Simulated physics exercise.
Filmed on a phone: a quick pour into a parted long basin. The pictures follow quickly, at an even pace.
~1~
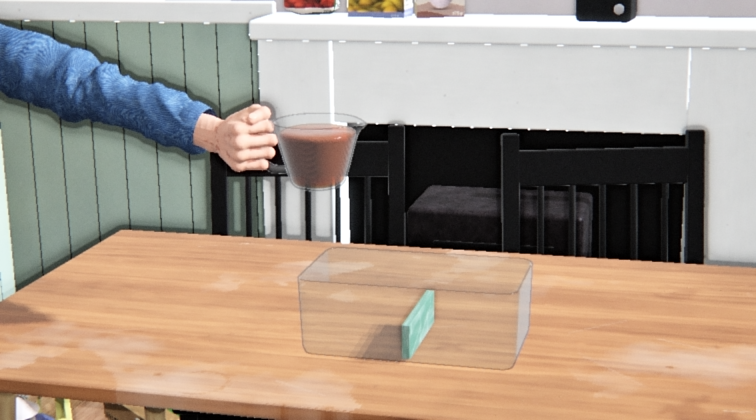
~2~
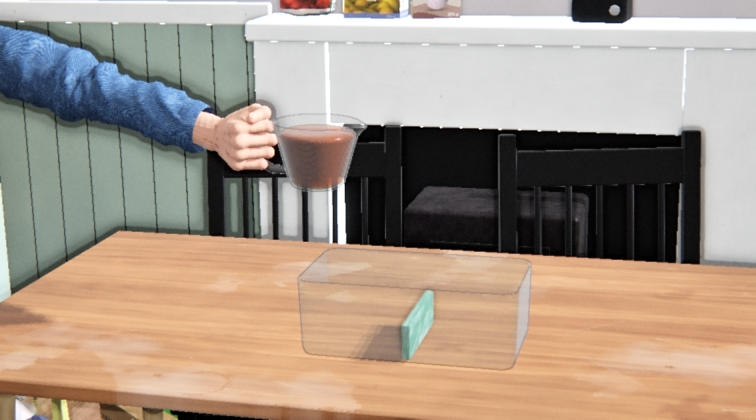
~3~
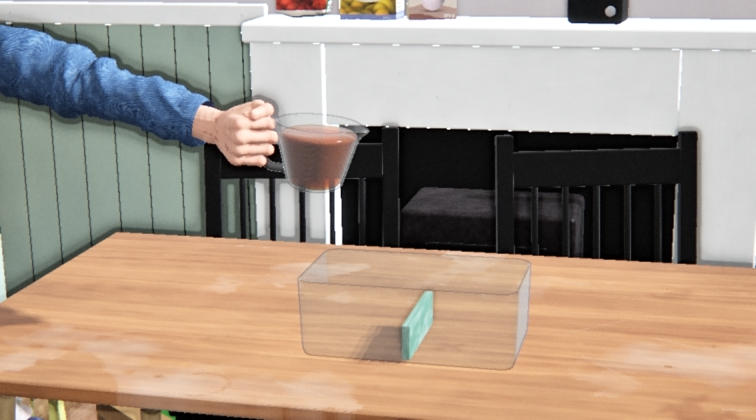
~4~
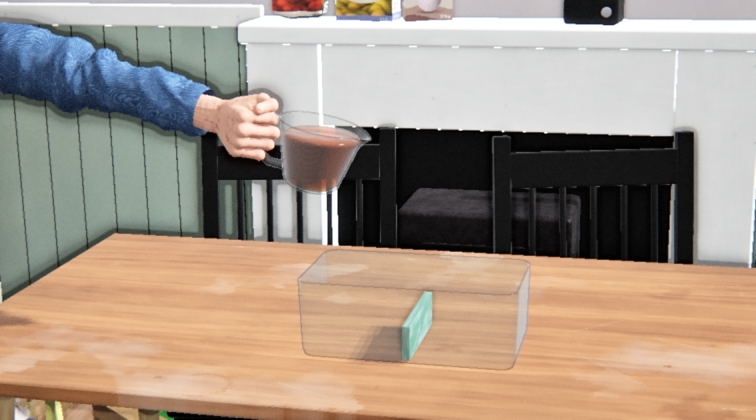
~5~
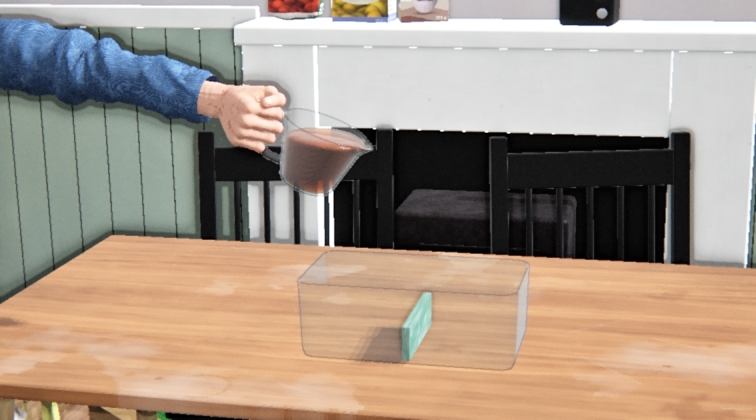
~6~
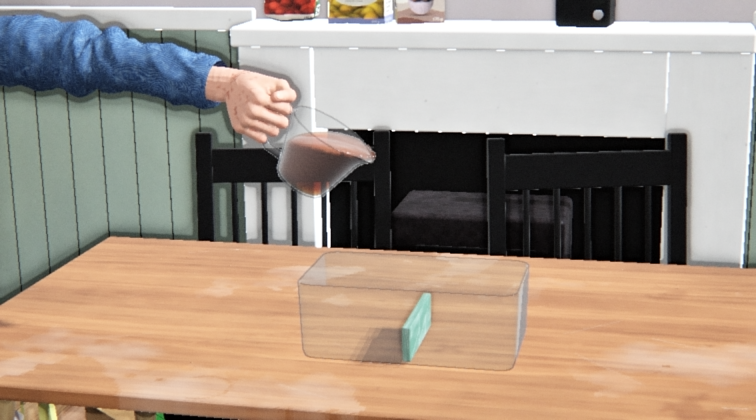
A hand in a blue sleeve held a clear jug of reddish-brown liquid above a see-through basin with a green divider on a wooden table, then tilted it rightward until the liquid reached the lip.
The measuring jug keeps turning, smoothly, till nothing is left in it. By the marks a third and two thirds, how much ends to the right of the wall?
In the end under a third is right of the wall.
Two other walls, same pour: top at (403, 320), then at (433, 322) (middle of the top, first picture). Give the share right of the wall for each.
In turn 60 and 10 in a hundred.
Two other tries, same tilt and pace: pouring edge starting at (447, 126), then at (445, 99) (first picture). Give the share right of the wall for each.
About 80 and 75 per cent.
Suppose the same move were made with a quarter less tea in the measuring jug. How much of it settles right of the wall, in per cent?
Close to 5 per cent.
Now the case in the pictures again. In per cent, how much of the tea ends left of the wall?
It comes to 75 per cent or so.
A moment on, the measuring jug is tipped on its side and 33 per cent is still to pour, 14 is left of the wall and 11 right of it.
Next, the measuring jug is tipped on its side and 4 per cent is still to pour, 65 is left of the wall and 19 right of it.
Then the measuring jug is tipped on its side and 0 per cent is still to pour, 75 is left of the wall and 20 right of it.
Later the measuring jug is tipped on its side and 0 per cent is still to pour, 76 is left of the wall and 21 right of it.
At rest 76 per cent lies left of the wall, 21 right of it and 4 outside.
